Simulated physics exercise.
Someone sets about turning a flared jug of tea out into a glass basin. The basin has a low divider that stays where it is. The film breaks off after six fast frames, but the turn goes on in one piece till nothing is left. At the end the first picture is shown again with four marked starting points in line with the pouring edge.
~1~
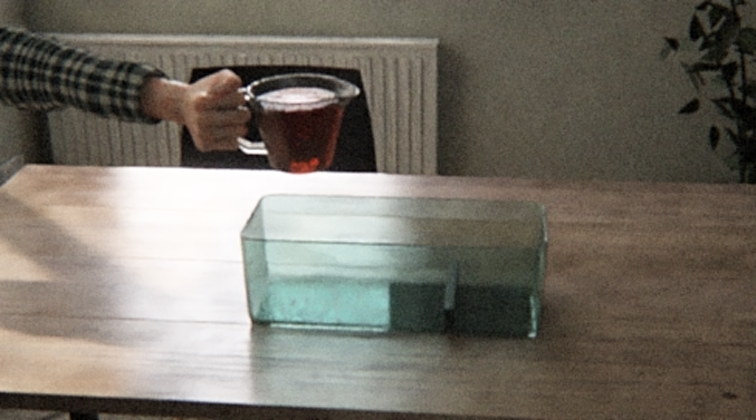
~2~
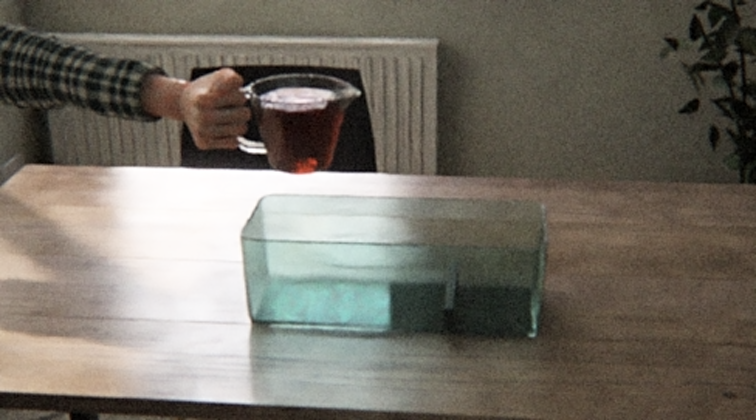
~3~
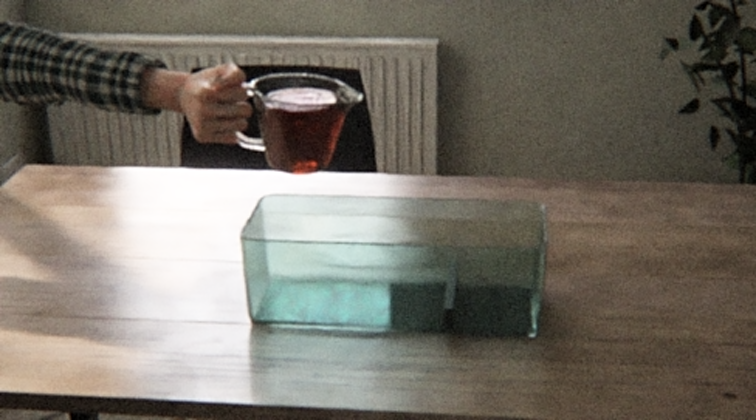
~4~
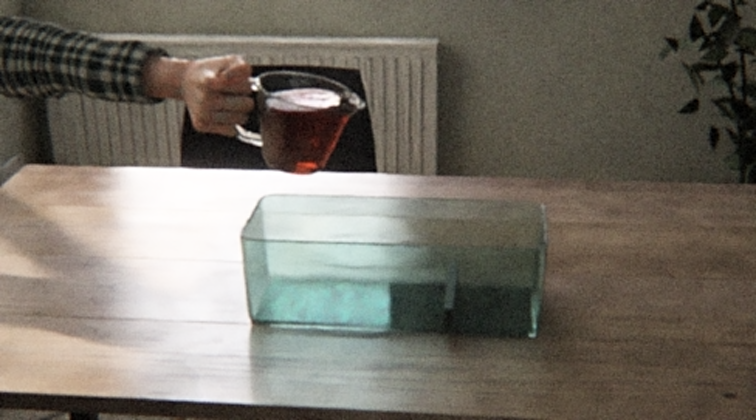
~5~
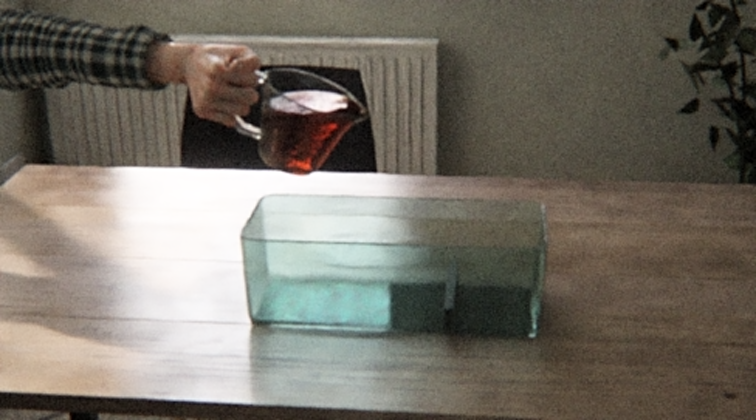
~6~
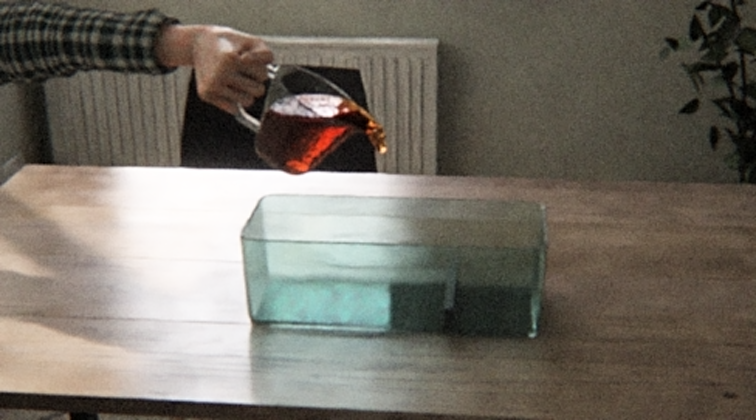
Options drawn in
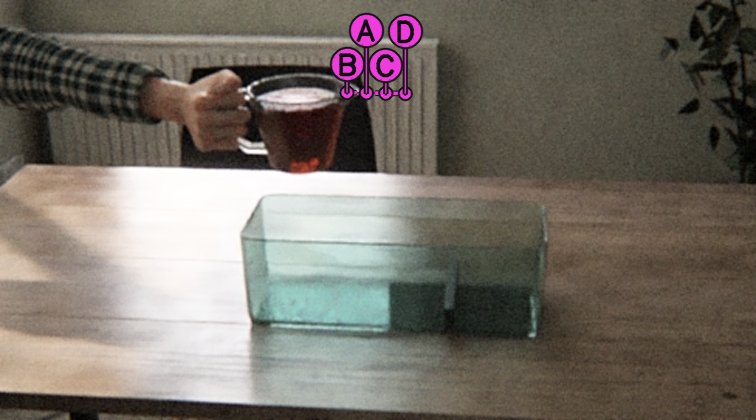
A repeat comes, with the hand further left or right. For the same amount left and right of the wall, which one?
Go for D.
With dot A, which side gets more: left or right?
The left side.
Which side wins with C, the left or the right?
The left side.
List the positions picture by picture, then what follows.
In the first frame, upright, lip at (357, 92); basin from (249, 321) to (541, 333); top of the wall at (452, 283); nothing has left yet.
In the second frame, upright, lip at (358, 94); nothing has left yet.
In the third frame, tipped about 6°, lip at (361, 98); nothing has left yet.
In the fourth frame, tipped about 12°, lip at (364, 106); nothing has left yet.
In the fifth frame, tipped about 21°, lip at (367, 116); tea is over the lip, down to (367, 116).
In the sixth frame, tipped about 32°, lip at (369, 128); tea is over the lip, down to (383, 148).
In magenta, A at (366, 92); B at (347, 92); C at (385, 93); D at (405, 93).
With A, about 90 % ends left of the wall and 8 % right of it.
With B, about 89 % ends left of the wall and 10 % right of it.
With C, about 77 % ends left of the wall and 22 % right of it.
With D, about 49 % ends left of the wall and 50 % right of it.
